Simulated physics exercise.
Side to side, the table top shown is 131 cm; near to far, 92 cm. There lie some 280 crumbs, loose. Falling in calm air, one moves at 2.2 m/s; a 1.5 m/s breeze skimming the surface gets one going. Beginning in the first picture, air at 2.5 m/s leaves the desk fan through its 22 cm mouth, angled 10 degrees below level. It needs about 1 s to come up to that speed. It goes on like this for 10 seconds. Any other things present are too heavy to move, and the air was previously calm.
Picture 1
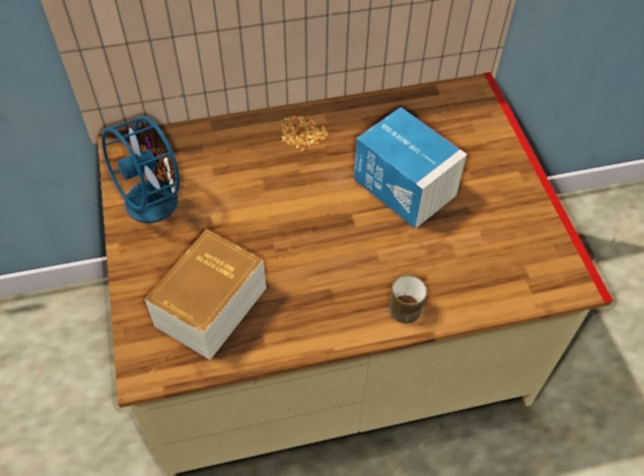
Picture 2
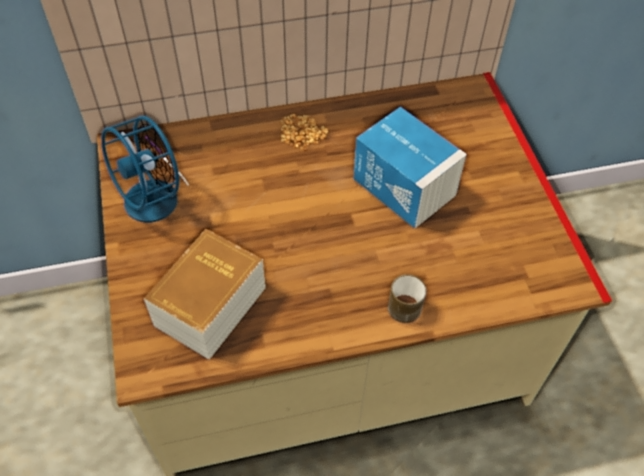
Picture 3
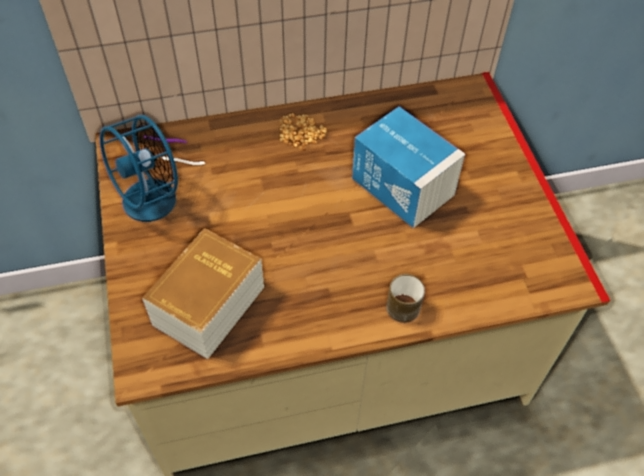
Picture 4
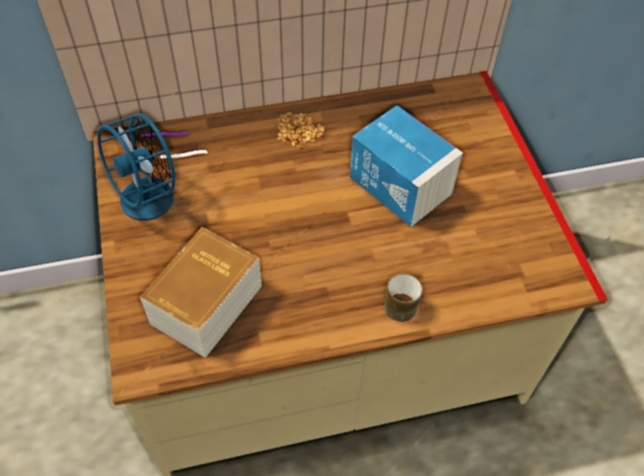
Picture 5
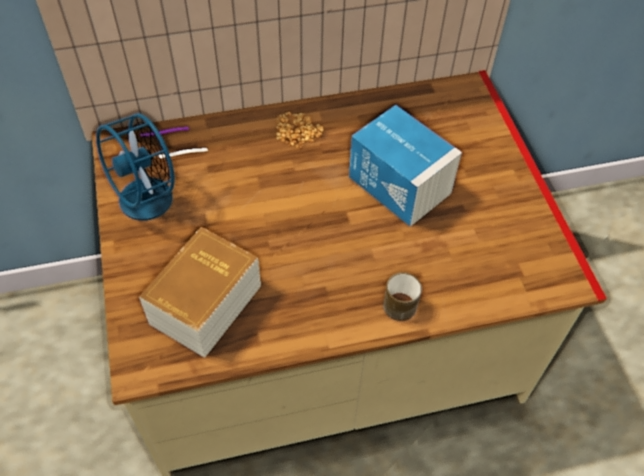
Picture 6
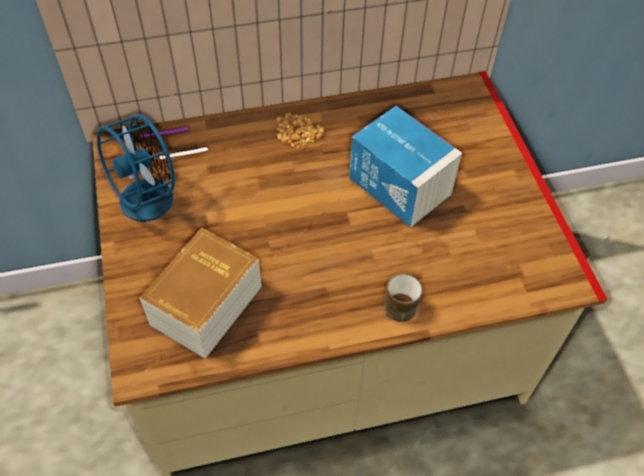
Blue desk fan whirring at left as its ribbons lift and stream toward a nearly still crumb pile behind two thick books.
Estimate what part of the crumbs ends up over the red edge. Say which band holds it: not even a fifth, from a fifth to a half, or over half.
The fraction over that edge is going to exceed half.
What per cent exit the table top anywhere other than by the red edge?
Some 0 per cent.
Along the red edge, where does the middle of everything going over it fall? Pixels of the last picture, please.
(505, 107).
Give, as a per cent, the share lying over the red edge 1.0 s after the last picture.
About 90 %.
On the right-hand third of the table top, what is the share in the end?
Share at the end: Close to 4 %.
Then, 1.0 s after the last picture, 43 % are on the move or not yet settled, 86 % are over the red edge; the middle of those still in play is near (479, 97).
Then, 2.2 s after the last picture, 0 % are on the move or not yet settled, 96 % are over the red edge.
Then, 4.6 s after the last picture, 0 % are on the move or not yet settled, 96 % are over the red edge.
Then, 9.1 s after the last picture, at the end, 96 % are over the red edge.
